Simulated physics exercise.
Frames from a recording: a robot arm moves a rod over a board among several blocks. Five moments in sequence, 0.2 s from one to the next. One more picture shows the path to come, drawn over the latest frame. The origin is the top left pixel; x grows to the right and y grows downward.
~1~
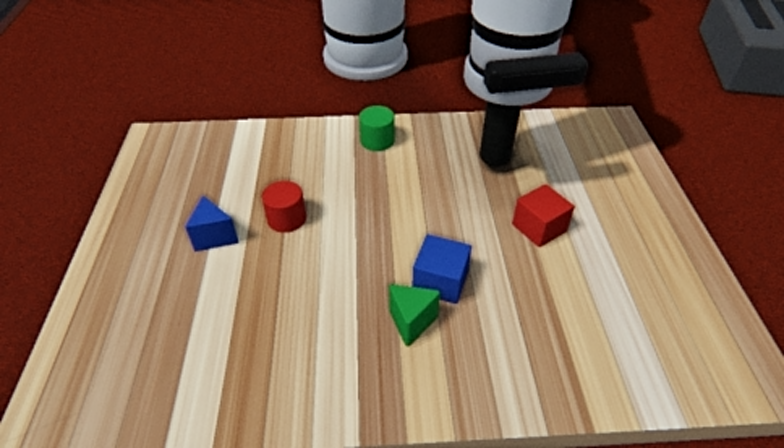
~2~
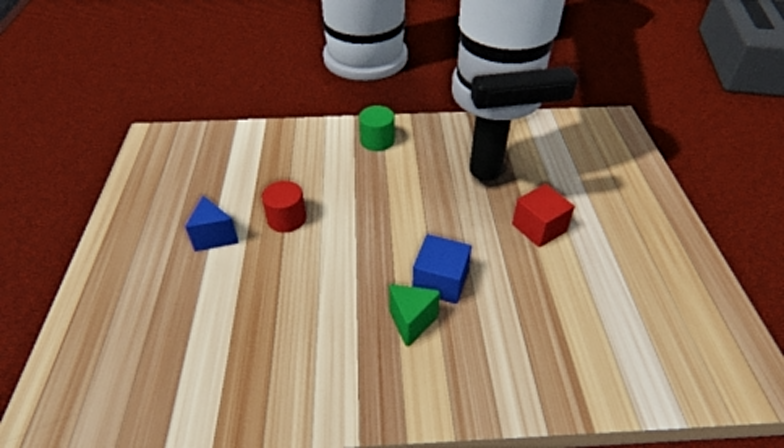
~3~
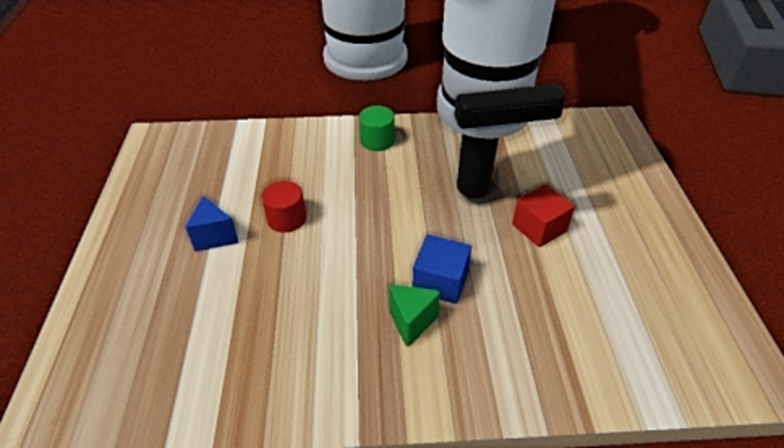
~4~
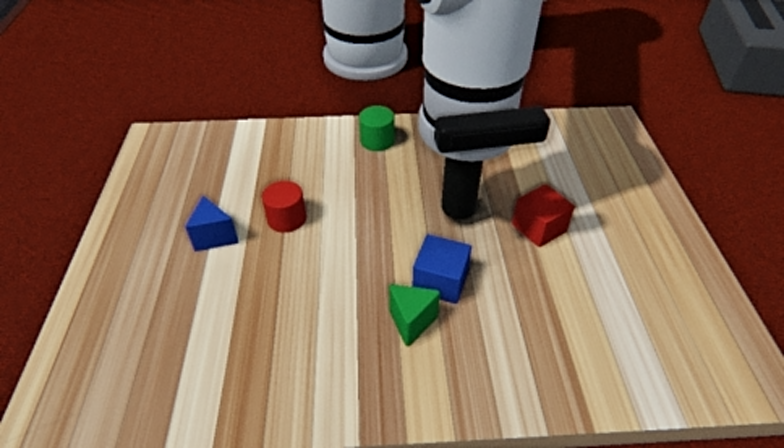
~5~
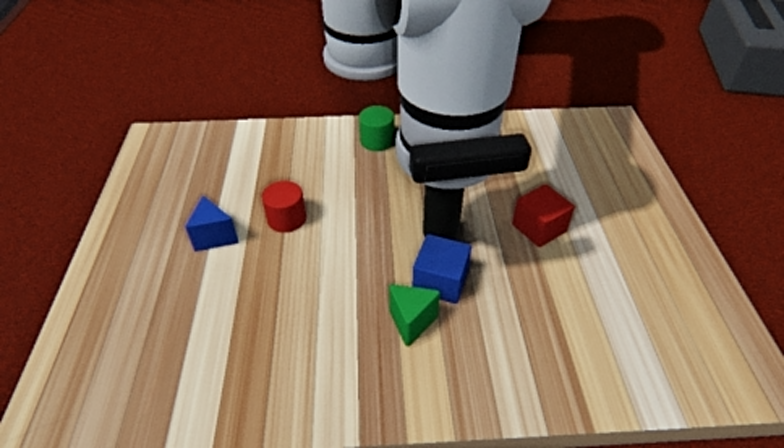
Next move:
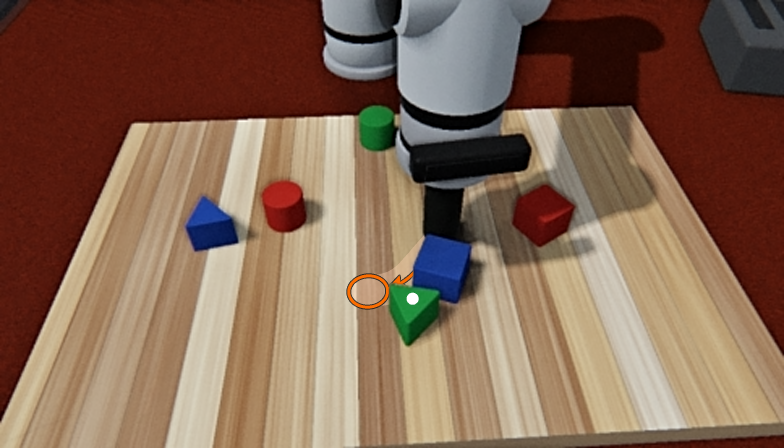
On a striped wooden board, a robot arm moves a black rod toward the blue cube.
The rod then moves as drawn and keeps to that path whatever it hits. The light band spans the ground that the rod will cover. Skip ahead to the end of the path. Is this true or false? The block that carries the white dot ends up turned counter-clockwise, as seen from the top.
That is false.
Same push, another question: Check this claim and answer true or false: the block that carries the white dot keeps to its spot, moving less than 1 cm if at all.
It is false.
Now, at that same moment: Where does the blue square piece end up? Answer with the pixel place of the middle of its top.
Its top middle is near (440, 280).
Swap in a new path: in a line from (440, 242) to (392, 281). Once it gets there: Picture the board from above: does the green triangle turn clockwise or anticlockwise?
Viewed from above: Clockwise.
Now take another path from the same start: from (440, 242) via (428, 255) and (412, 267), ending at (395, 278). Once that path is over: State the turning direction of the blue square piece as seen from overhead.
Looking down on the board, it turns counter-clockwise.
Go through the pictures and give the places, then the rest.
The first picture shows lower end of the rod (495, 158), tops of blocks, green triangle (413, 299), blue square piece (443, 255).
The second picture shows rod (485, 171), blocks as before.
The third picture shows rod (473, 188), blocks as before.
The fourth picture shows rod (458, 209), blocks as before.
The fifth picture shows rod (441, 233), green triangle (413, 299), blue square piece (443, 255).
The drawn path runs from (440, 242) through (422, 263) and (401, 283) to (368, 291); the dot is on the green triangle.
The first path, step by step. Halfway along, rod (413, 266); green triangle (413, 309), turned 30° clockwise; blue square piece (440, 278), turned 55° anticlockwise.
At the end, rod (368, 283); green triangle (413, 309), turned 30° clockwise; blue square piece (440, 280), turned 60° anticlockwise.
